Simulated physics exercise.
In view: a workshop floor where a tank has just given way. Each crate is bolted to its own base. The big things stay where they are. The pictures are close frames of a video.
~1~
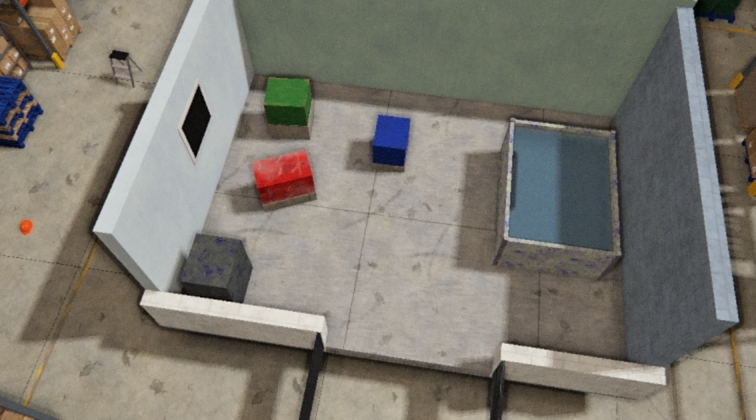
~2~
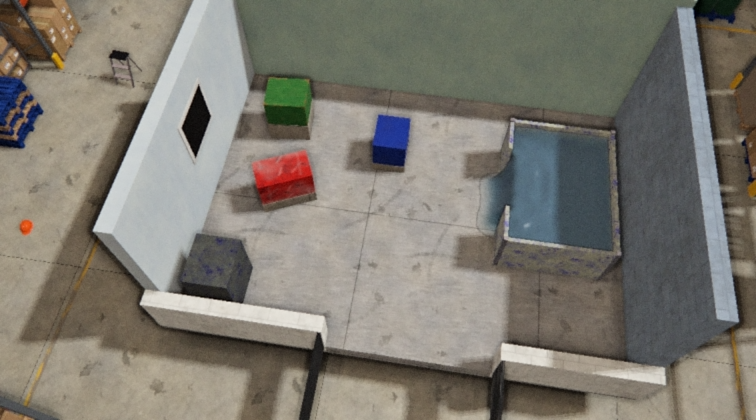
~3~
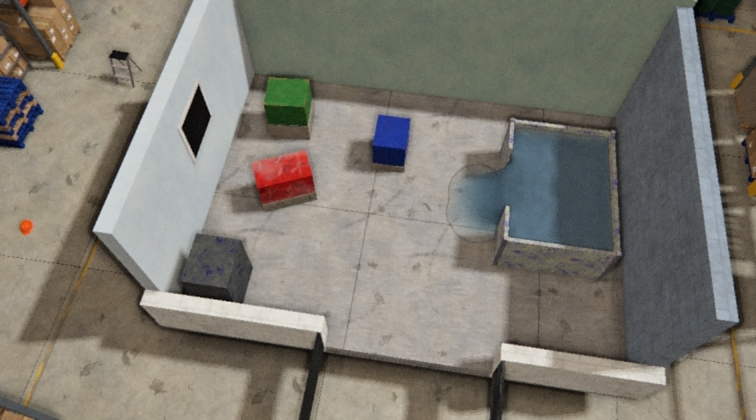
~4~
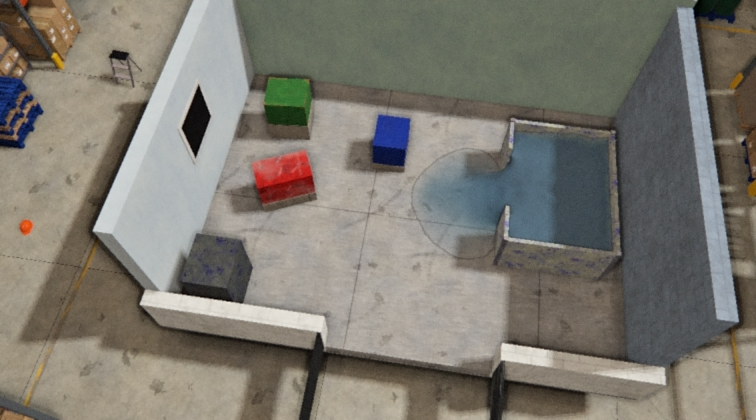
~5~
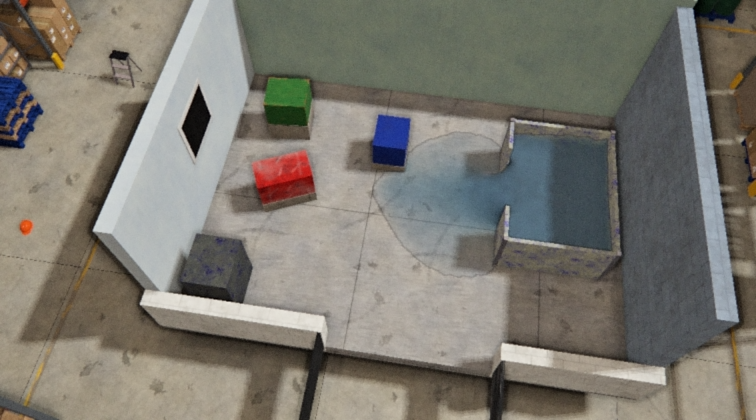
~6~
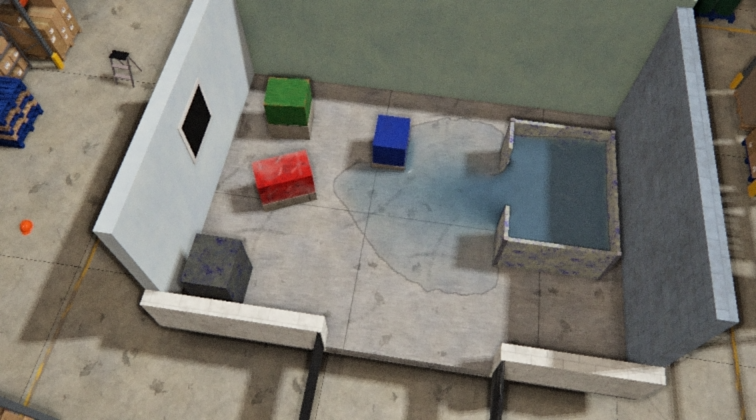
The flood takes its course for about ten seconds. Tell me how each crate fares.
The blue crate gets wet; the red crate gets wet; the green crate stays dry.
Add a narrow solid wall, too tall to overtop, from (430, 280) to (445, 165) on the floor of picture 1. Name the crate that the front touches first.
I say the blue-painted one.
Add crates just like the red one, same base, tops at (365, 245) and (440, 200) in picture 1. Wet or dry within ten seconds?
In turn: Is spared, is wetted.
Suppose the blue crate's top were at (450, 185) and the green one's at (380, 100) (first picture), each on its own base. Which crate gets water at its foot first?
First comes the blue-painted one.
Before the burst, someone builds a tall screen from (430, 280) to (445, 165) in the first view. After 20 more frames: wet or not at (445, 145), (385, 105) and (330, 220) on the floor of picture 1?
In that order: Flooded, flooded, dry.
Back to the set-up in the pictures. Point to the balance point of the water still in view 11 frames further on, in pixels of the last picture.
Roughly at (449, 204).
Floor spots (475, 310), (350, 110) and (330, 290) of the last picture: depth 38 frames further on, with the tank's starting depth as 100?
Roughly 0, 16 and 10 per cent, in turn.
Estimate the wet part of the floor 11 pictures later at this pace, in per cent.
About 65 per cent.
A moment on, water covers 45 % of the floor; the blue crate water round its plinth, the red crate water round its plinth, the green crate water round its plinth.
Next, water covers 65 % of the floor; the blue crate water round its plinth, the red crate water round its plinth, the green crate water round its plinth.
Then, water covers 75 % of the floor; the blue crate water round its plinth, the red crate water round its plinth, the green crate water round its plinth.
Later, water covers 85 % of the floor; the blue crate water round its plinth, the red crate water round its plinth, the green crate water round its plinth.
In the end, water covers 100 % of the floor; the blue crate was topped, the red crate was topped, the green crate stayed above the water.
